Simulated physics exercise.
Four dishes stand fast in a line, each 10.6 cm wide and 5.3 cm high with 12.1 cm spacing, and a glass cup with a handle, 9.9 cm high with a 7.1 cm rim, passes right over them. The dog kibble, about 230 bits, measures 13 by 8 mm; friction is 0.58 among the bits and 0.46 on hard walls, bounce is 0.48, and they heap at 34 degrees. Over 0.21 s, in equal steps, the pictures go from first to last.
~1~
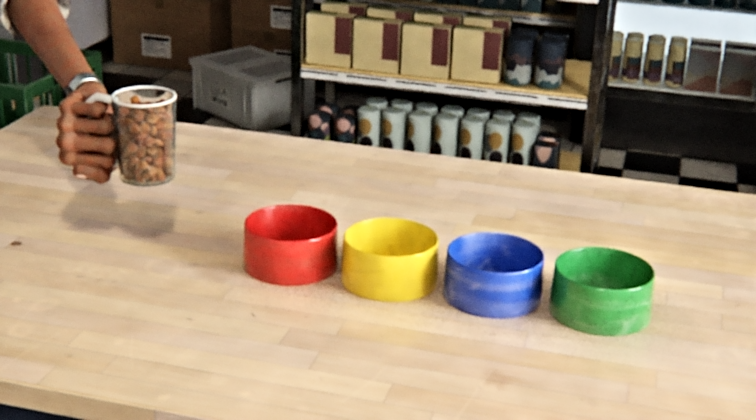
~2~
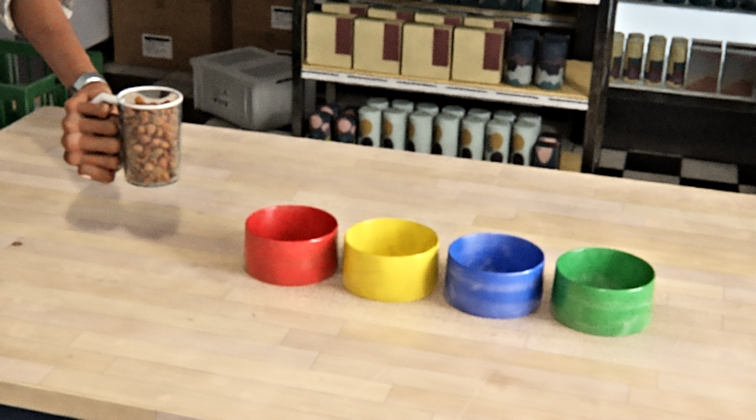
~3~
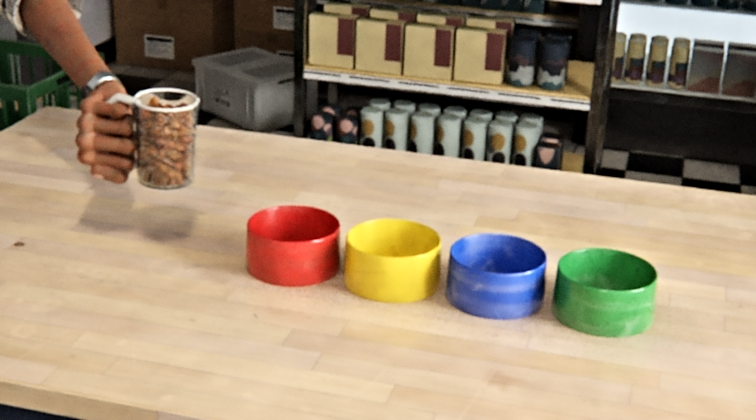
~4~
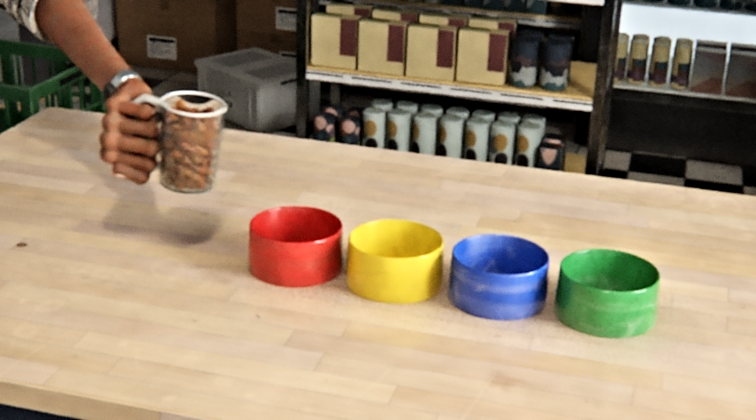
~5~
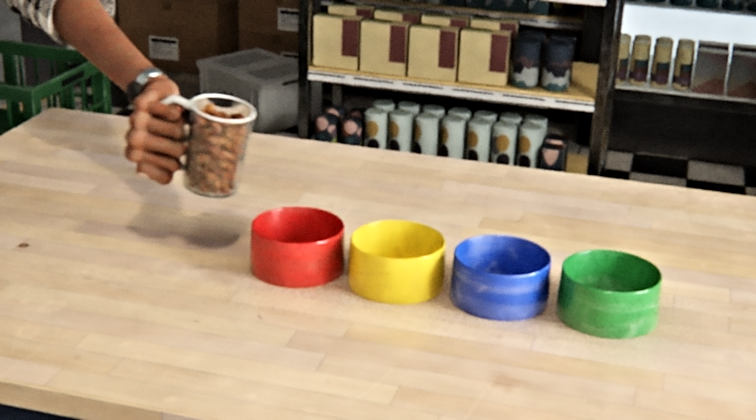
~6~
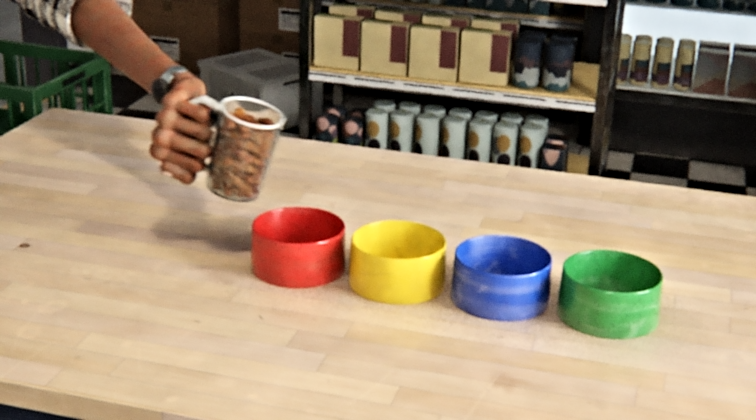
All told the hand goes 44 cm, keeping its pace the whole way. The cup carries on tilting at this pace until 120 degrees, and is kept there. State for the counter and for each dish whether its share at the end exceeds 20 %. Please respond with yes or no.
Red no, blue no, green yes, yellow no, counter yes.
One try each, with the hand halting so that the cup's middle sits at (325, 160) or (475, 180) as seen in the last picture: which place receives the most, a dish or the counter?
The biggest share goes to yellow first, then to blue.
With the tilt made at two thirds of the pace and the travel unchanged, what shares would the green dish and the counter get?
Green 70; counter 30.
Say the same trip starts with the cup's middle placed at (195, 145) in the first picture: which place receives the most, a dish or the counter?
Most of it lands at green.
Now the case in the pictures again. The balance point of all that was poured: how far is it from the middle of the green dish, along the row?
Some 3 centimetres out on the left-hand side of that dish.
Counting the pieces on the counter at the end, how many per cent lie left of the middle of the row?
Around 0 per cent of it.
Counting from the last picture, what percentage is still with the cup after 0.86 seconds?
Roughly 90 per cent, I'd say.
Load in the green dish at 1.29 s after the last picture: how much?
I'd say around 45 per cent.
Then, 0.52 s after the last picture, tilt 65 degrees; cup holds 95 %.
Then, 0.86 s after the last picture, tilt 98 degrees; cup holds 90 %, green 10 %.
Then, 1.29 s after the last picture, tilt 120 degrees; cup holds 30 %, green 45 %.
In the end, red 0 %, blue 0 %, green 65 %, yellow 0 %, counter 30 %.
